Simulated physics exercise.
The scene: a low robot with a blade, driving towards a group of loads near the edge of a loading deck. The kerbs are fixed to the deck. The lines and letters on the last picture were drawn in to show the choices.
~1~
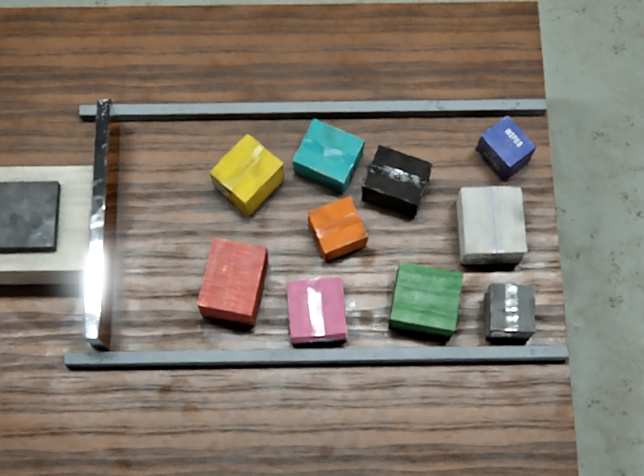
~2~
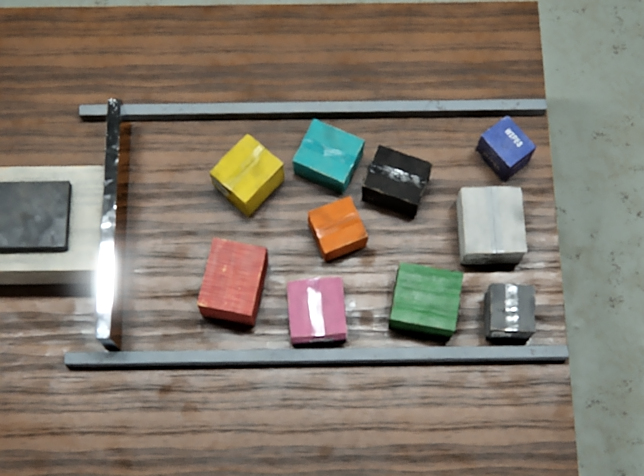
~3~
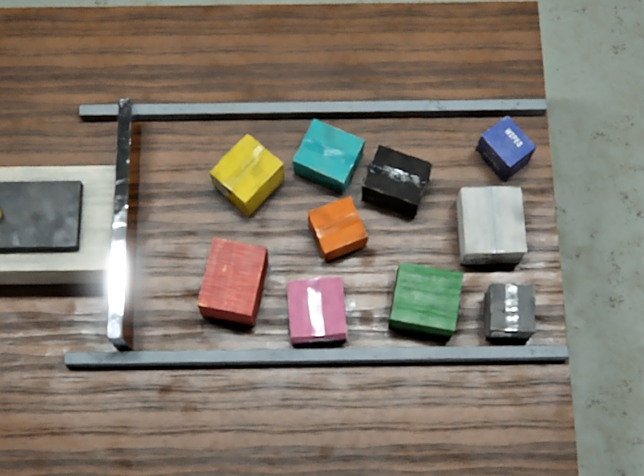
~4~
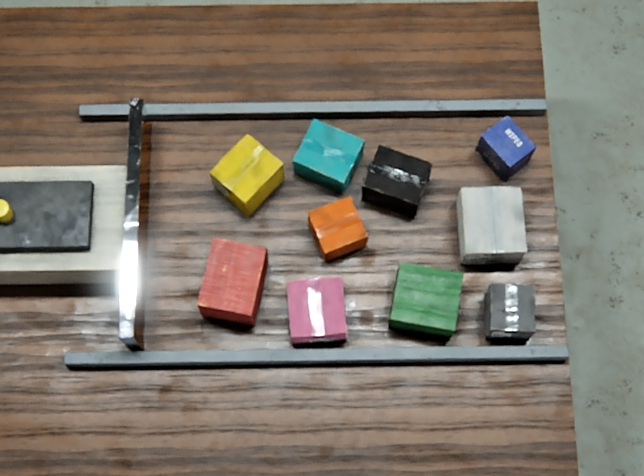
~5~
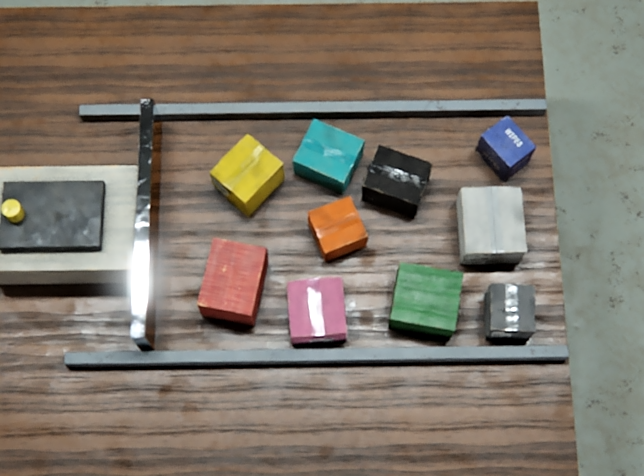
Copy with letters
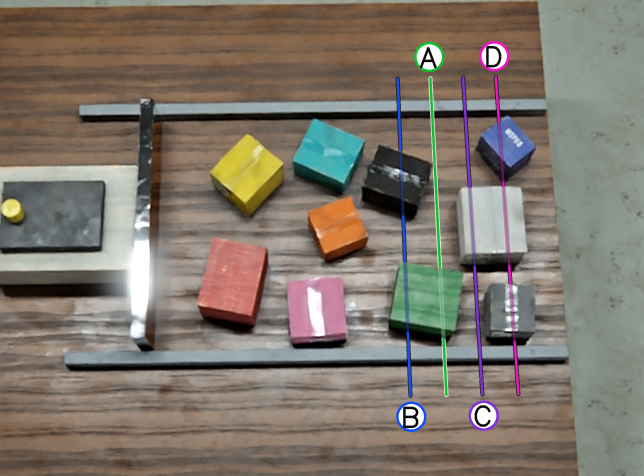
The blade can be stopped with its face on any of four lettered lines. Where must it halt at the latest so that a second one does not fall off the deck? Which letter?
It can go as far as B.
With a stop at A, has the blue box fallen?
No.
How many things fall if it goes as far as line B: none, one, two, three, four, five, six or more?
By then, one.
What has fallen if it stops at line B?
The grey box goes over.
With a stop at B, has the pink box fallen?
No.
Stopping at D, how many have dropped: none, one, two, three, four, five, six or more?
By then, six or more.
On the marked copy, A at (438, 229); B at (404, 229); C at (472, 229); D at (507, 228).
Following B. Soon after the start, robot (156, 214); pink box (330, 312); turquoise box (335, 152).
Later, robot (249, 212); grey box (537, 311); green crate (481, 297).
In the end, robot (319, 211); grey box over the edge; green crate (551, 306); one fallen.
As for the rest, A drops two; C drops three; D drops seven.
